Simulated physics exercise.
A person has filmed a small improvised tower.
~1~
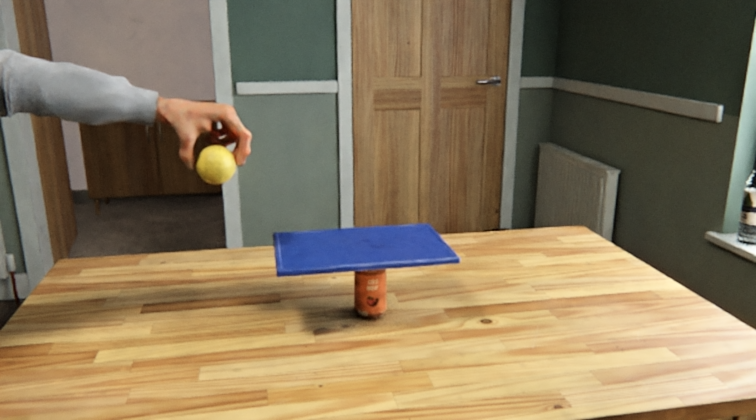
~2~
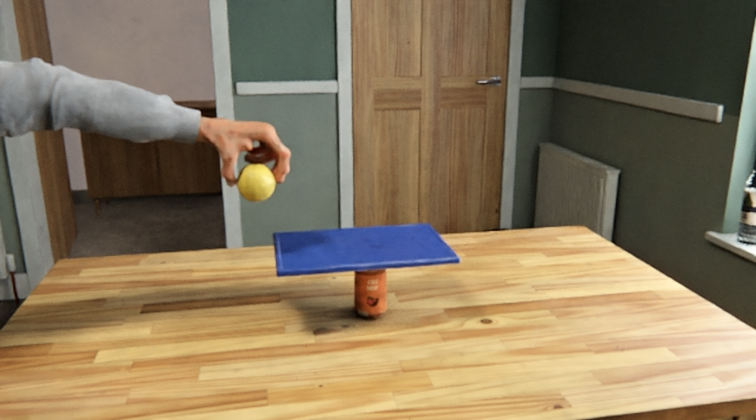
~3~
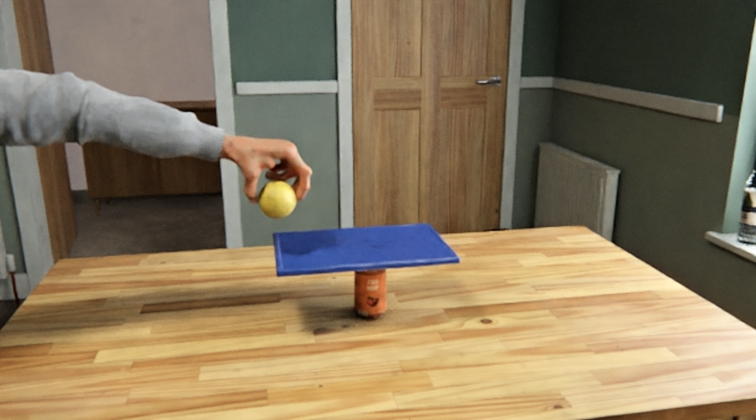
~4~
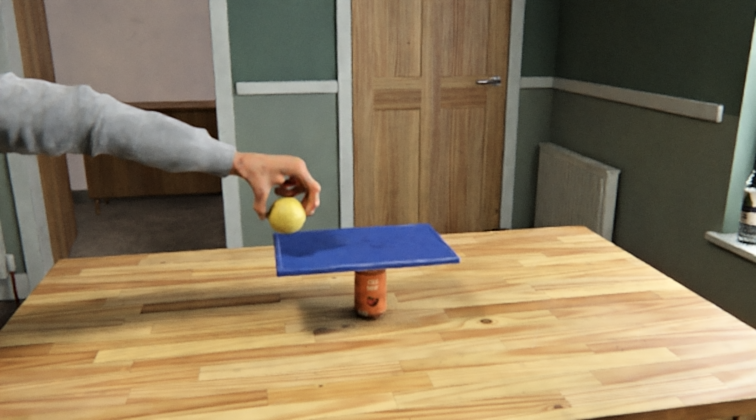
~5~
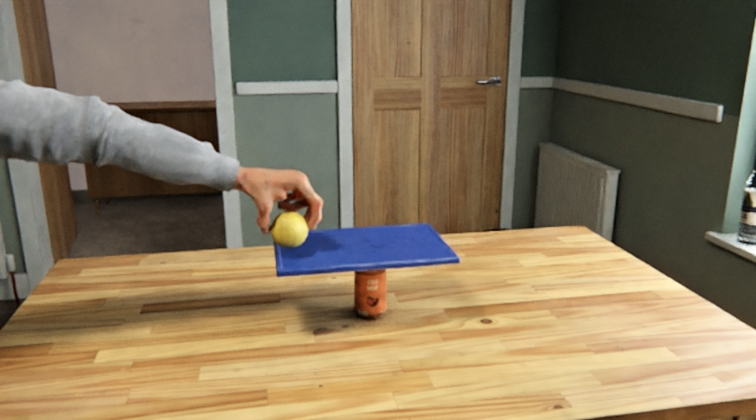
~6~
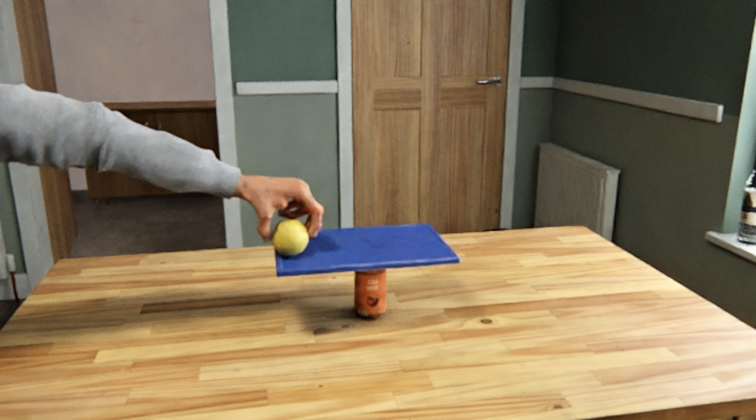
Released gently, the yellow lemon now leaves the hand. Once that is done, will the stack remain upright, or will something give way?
The stack gives way.
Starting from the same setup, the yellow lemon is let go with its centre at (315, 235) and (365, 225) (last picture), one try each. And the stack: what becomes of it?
Try one, the stack collapses; try two, it stays standing.
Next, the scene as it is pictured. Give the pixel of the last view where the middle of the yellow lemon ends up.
I'd say around (232, 321) in the last view.
Then, 0.30 s later than the last frame, yellow lemon now fallen; blue lid tilted by 42°.
Then, 0.40 s later than the last frame, blue lid tilted by 60°.
Then, 0.70 s later than the last frame, blue lid tilted by 41°.
Then, 1.10 s later than the last frame, blue lid now fallen.
When it is over, fallen, blue lid and yellow lemon; orange can as before. End places, in pixels of the last picture, yellow lemon near (232, 321). The stack loses its balance.
